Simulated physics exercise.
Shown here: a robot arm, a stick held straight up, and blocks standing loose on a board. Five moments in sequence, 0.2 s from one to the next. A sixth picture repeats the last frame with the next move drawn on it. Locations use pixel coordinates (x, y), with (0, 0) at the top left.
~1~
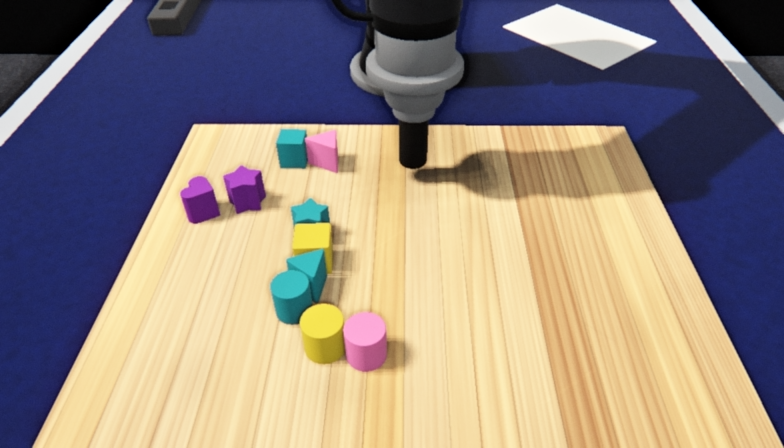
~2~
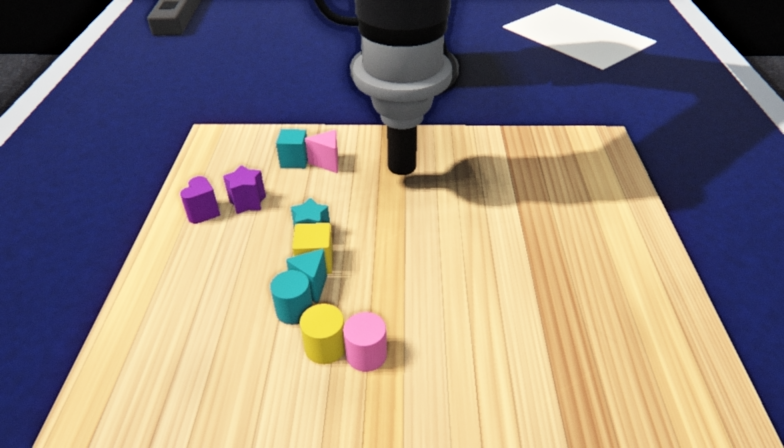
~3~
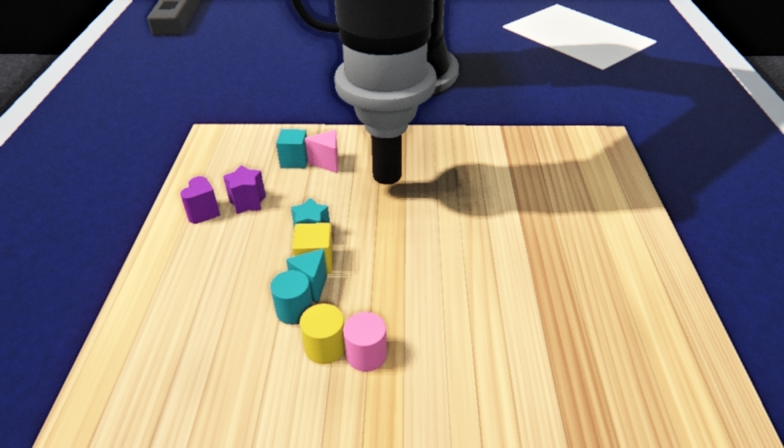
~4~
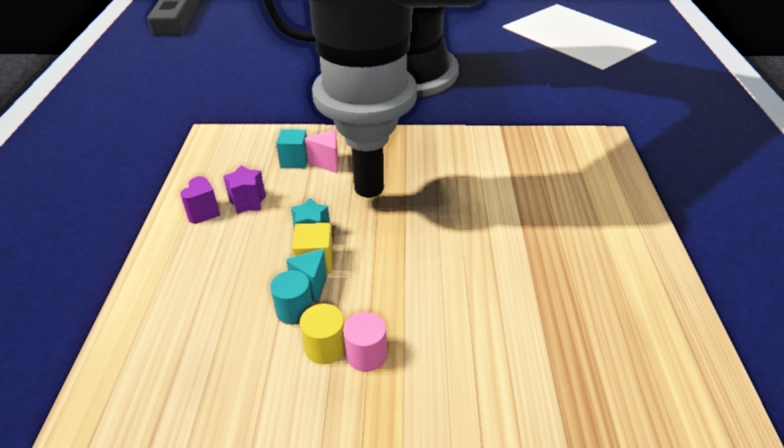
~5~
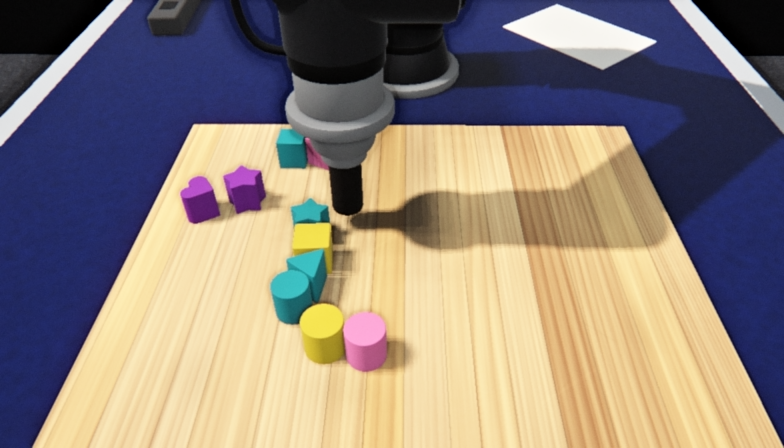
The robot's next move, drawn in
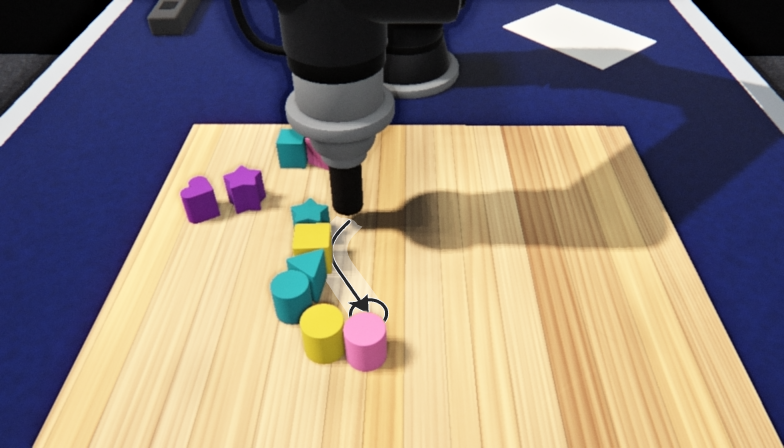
On a wooden board scattered with purple, turquoise, yellow and pink blocks, a robot arm moved its upright black stick leftward and a little nearer, coming close to the turquoise star while the blocks stayed still.
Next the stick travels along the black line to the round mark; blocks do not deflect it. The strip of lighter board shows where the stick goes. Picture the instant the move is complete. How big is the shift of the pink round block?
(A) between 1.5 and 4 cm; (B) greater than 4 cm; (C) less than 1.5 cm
C: Less than 1.5 cm.
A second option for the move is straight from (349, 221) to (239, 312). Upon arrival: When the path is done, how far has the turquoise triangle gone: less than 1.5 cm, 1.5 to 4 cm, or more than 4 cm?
Displaced 1.5 to 4 cm.
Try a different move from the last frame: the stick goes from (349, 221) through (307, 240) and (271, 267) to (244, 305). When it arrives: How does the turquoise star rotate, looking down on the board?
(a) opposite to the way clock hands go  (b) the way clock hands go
b (the way clock hands go)
The drawn path runs from (349, 221) over (331, 250) and (346, 281) to (369, 314).
The first path, step by step. One third of the way, stick (329, 236); turquoise round block (285, 287); turquoise triangle (311, 270), turned 20° clockwise; turquoise star (293, 213), turned 15° clockwise; yellow square block (304, 247).
Two thirds of the way, stick (345, 267); turquoise round block (279, 293); turquoise triangle (315, 288), turned 15° clockwise; turquoise star (293, 213), turned 15° clockwise; yellow square block (303, 261), turned 55° clockwise.
At the end, stick (368, 299); turquoise round block (279, 293); turquoise triangle (315, 288), turned 15° clockwise; turquoise star (293, 213), turned 15° clockwise; yellow square block (303, 261), turned 55° clockwise; pink round block not moved.
